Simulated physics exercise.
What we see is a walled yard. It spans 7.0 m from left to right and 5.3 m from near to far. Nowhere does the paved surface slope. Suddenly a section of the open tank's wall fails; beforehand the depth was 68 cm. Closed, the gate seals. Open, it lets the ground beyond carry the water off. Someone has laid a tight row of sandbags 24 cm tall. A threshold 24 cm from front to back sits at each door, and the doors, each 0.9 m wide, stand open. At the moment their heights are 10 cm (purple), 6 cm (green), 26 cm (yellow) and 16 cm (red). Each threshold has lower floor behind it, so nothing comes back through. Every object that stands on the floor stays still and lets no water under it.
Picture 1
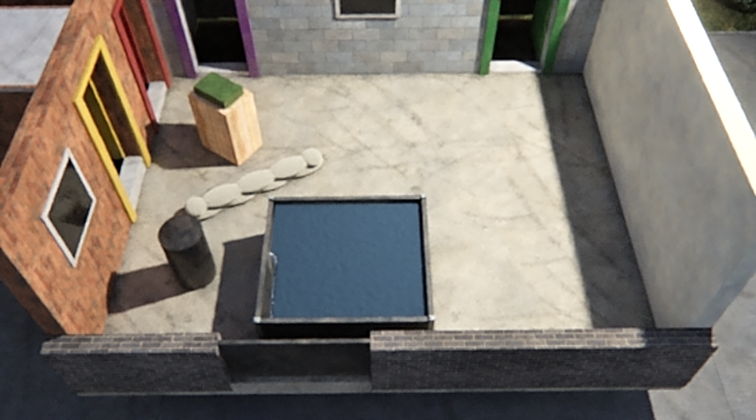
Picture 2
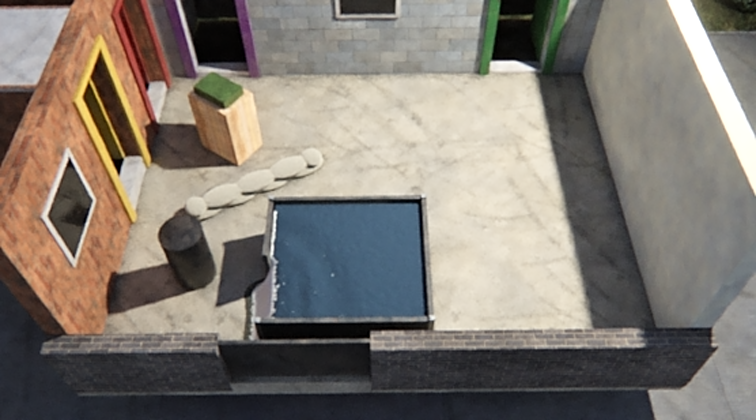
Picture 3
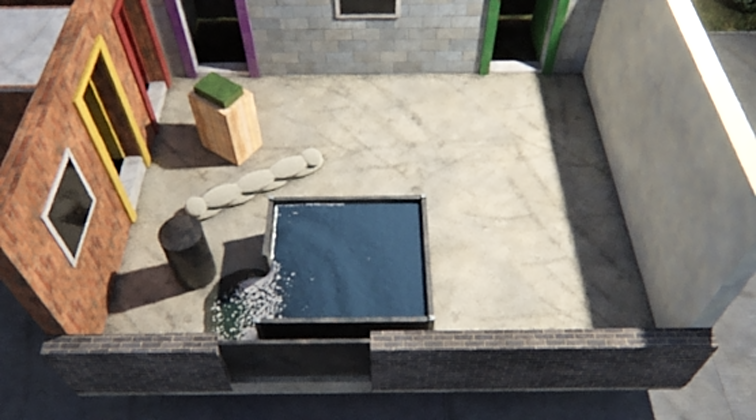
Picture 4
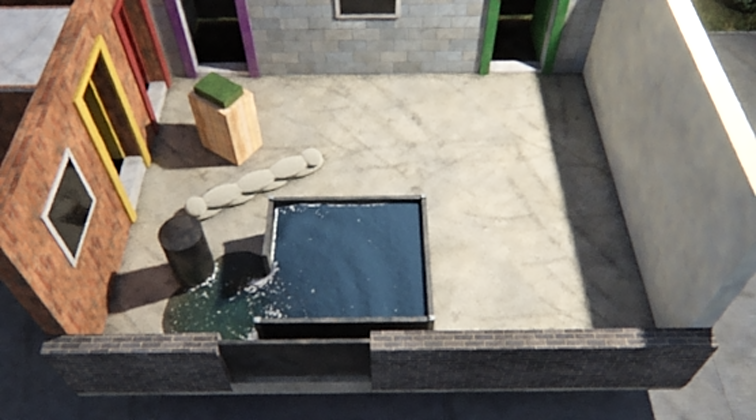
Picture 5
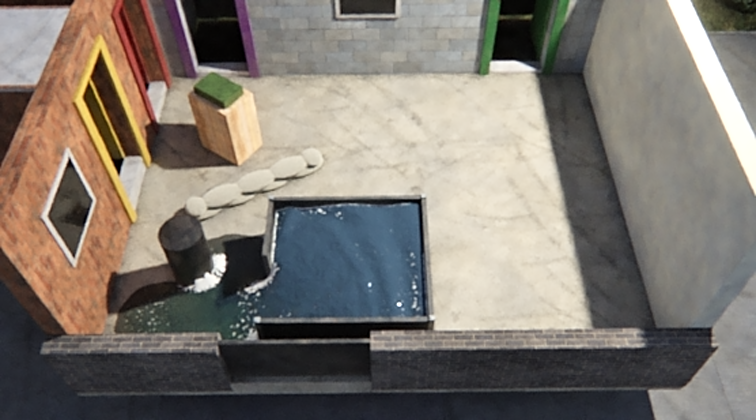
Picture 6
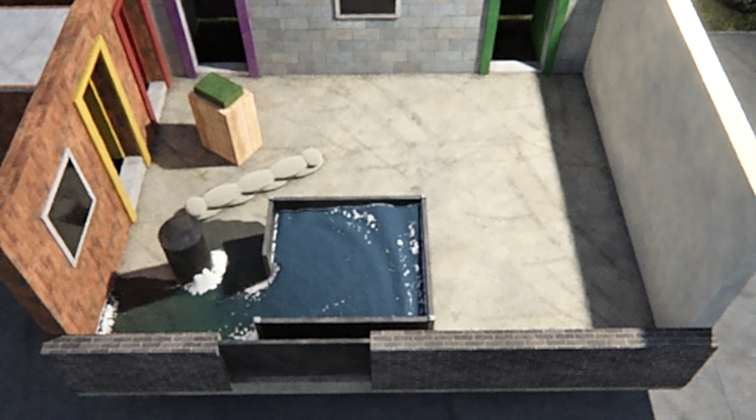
The video shows an open tank of water in a walled yard; its left side breaks open and water pours out, spreading left across the paved floor, around a dark cylinder and up to the brick wall.
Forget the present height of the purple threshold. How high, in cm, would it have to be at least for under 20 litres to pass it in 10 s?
At least about 21 cm.
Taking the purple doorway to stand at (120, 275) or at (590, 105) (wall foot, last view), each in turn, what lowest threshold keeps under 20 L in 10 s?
In turn: Roughly 27 cm, roughly 8.0 cm.
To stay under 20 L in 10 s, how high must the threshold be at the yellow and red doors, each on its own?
You'd want about 7.0 centimetres at yellow and about 15 centimetres at red.
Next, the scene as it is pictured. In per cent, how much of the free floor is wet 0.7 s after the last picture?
Some 15 per cent is wet.
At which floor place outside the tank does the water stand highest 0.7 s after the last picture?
Near (95, 366).
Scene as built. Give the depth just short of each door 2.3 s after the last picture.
At the purple door the depth is 4 cm, at green 0 cm, at yellow 11 cm and at red 6 cm.
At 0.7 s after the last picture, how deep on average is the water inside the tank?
Average depth: Approx. 46 cm.
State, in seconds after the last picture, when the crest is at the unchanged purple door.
2.8 s.
Then, 0.7 s after the last picture water covers 15 % of the floor, deepest (58 cm) near (95, 366); it has not reached the purple door.
Then, 2.3 s after the last picture water covers 30 % of the floor, deepest (33 cm) near (181, 79); 4 cm at the purple door, 6 litres in over its 10 cm threshold.
Then, 9.3 s after the last picture water covers 90 % of the floor, deepest (12 cm) near (169, 87); 10 cm at the purple door, 158 litres in over its 10 cm threshold.
At the purple door as built, the water peaked near 20 cm, 2.9 s after the last picture.
Run again over the same 10 s with other heights there, 39 litres in over 17.5 cm, 10 litres over 23.5 cm. The limit of 20 litres is kept from about 21 cm up.
